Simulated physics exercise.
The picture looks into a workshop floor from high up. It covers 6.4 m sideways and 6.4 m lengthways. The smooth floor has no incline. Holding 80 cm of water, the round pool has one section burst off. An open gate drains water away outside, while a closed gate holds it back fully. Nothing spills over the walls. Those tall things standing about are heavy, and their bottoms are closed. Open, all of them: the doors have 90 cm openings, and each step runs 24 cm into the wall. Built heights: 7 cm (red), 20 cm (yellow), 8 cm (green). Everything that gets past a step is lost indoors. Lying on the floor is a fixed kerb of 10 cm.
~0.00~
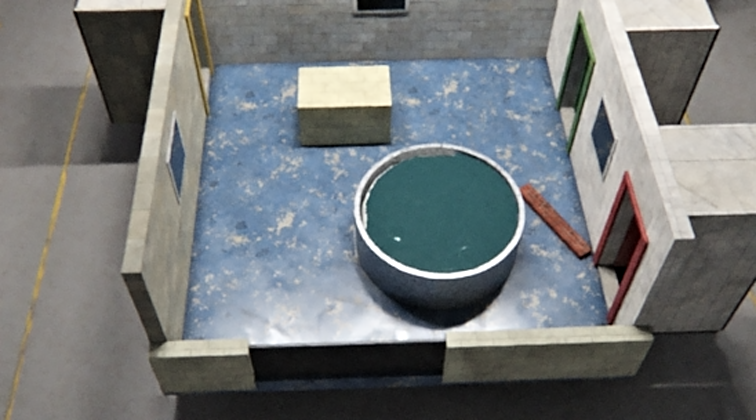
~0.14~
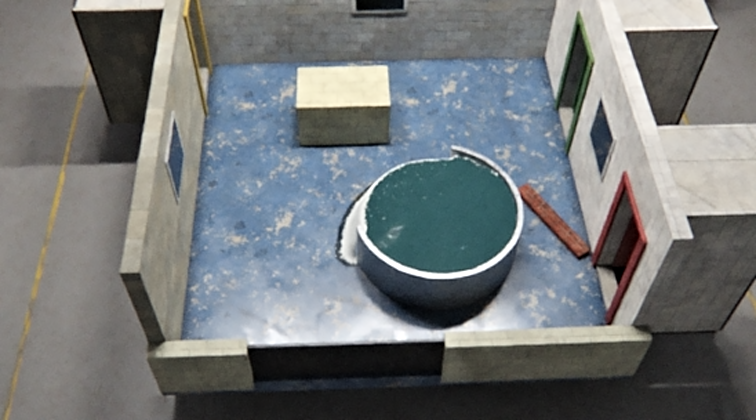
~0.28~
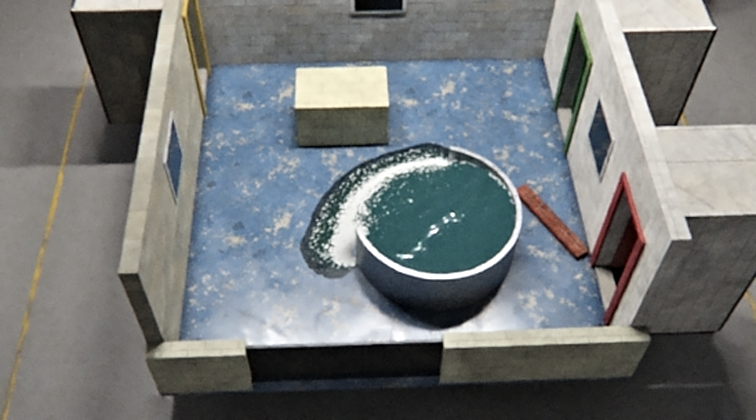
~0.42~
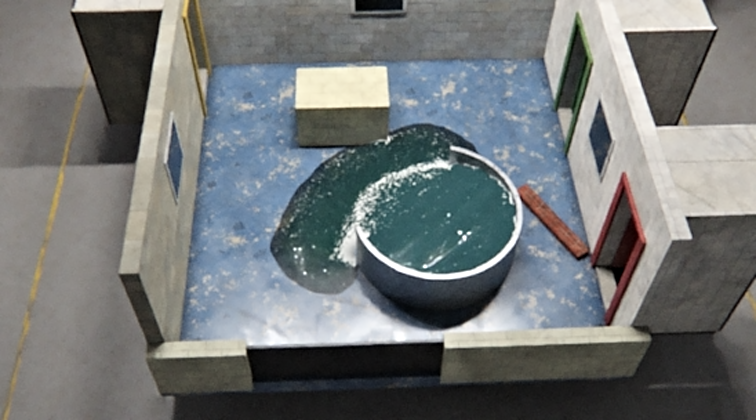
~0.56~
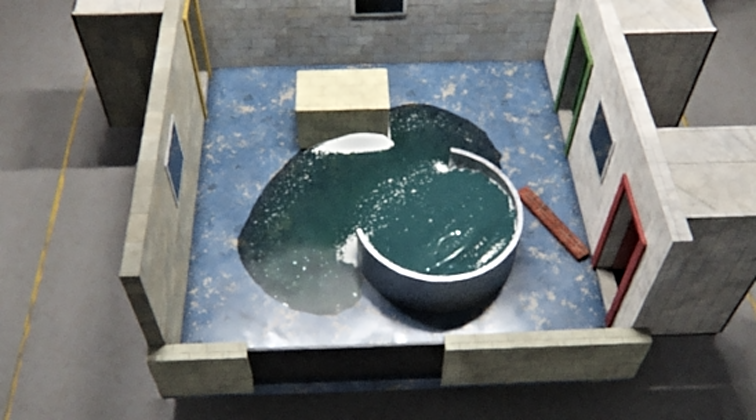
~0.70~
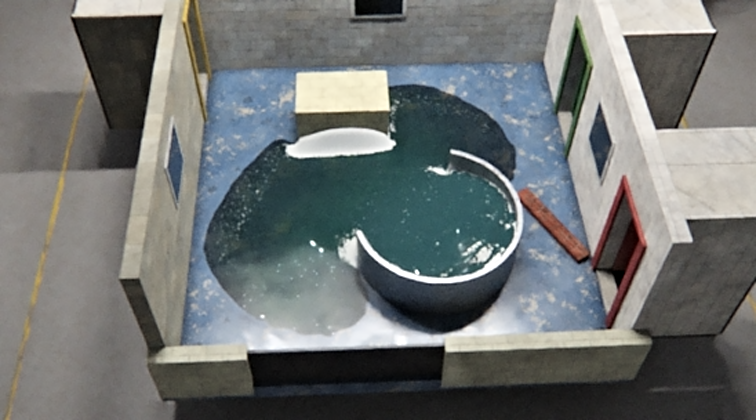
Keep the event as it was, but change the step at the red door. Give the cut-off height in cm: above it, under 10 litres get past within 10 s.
The cut-off is roughly 17 cm.
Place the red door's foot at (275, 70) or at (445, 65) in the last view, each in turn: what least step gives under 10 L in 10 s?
About 22 cm, then about 21 cm.
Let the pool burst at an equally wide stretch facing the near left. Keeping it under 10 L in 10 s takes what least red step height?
About 14.0 cm.
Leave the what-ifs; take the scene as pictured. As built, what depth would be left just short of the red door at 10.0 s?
17.5 cm.
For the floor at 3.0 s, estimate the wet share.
The wet part is about 65 per cent.
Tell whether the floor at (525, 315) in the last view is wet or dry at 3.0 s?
I'd say that place has stayed dry.
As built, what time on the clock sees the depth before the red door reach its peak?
Around 7.5 s, give or take.
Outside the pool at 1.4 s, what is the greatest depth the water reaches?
About 55 cm at most.
After 1.4 s water covers 50 % of the floor, deepest (55 cm) near (200, 167); it has not reached the red door.
After 3.0 s water covers 65 % of the floor, deepest (40 cm) near (209, 80); it has not reached the red door.
After 10.0 s water covers 100 % of the floor, deepest (20 cm) near (439, 353); 17 cm at the red door, 126 litres in over its 7 cm step.
At the red door as built, the water arrived by 4.9 s and peaked near 18 cm at 7.4 s.
Run again over the same 10 s with other heights there, 28 litres in over 14 cm, 2 litres over 19 cm. The limit of 10 litres is kept from about 17 cm up.
